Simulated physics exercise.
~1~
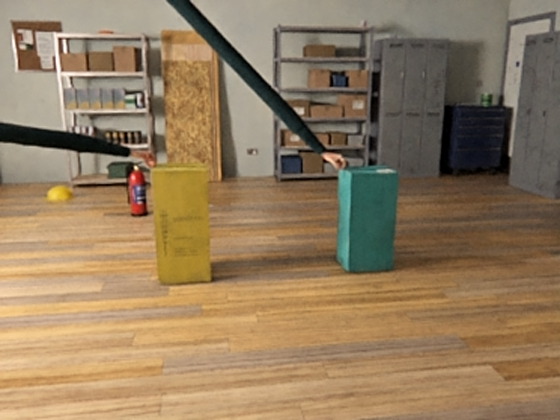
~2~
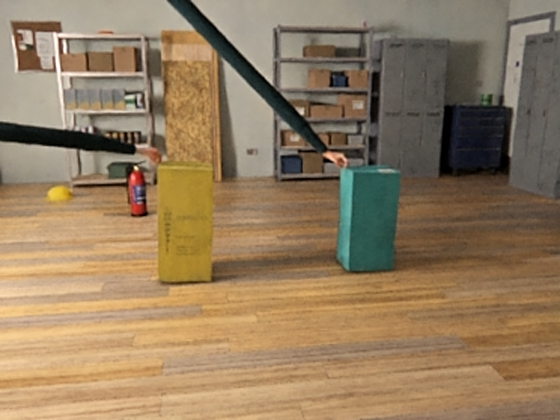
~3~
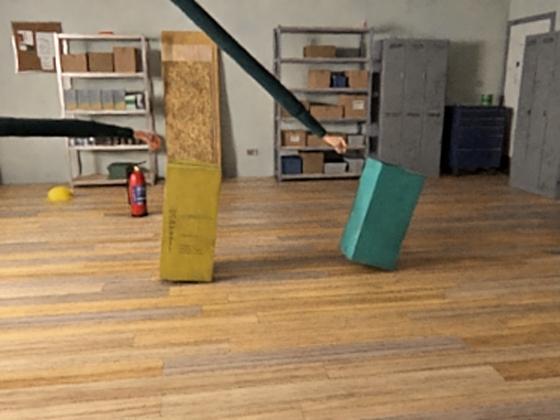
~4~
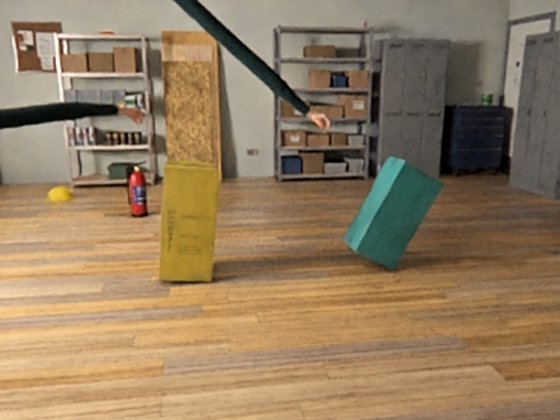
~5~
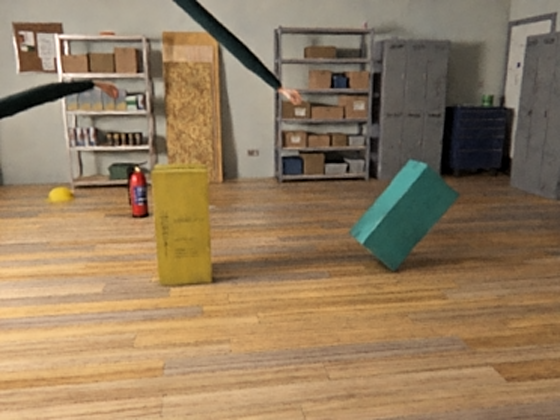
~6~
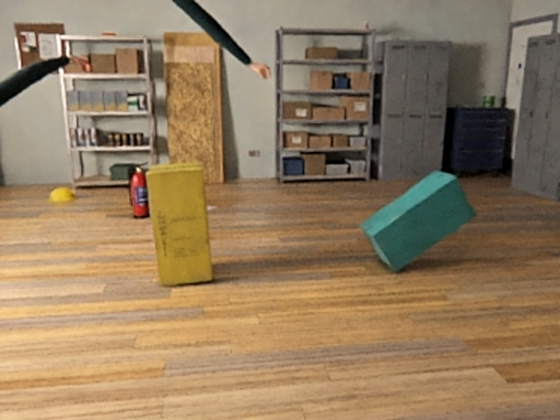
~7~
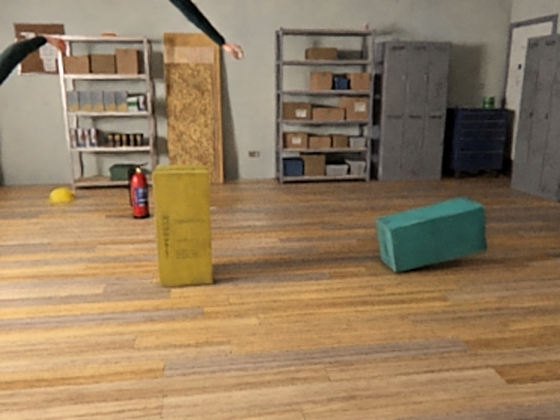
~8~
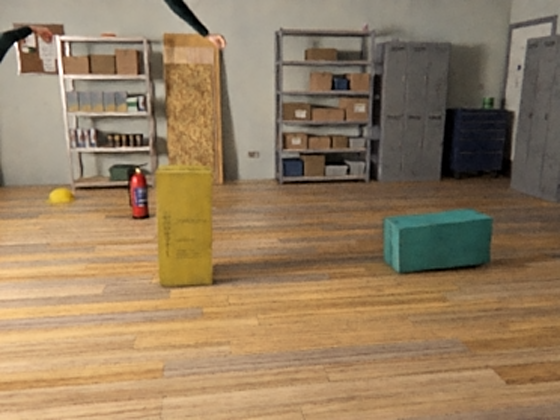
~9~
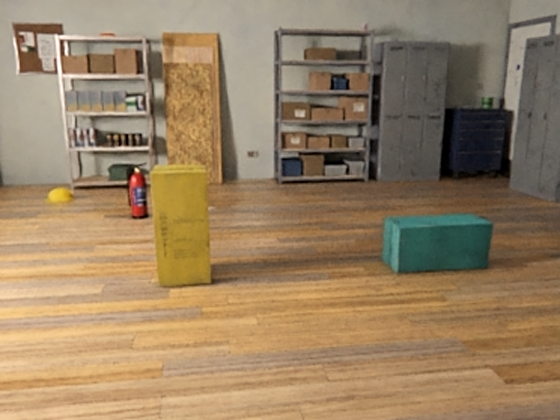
In a storage room, two hands shove tall boxes; the yellow rocks upright, the turquoise topples right.
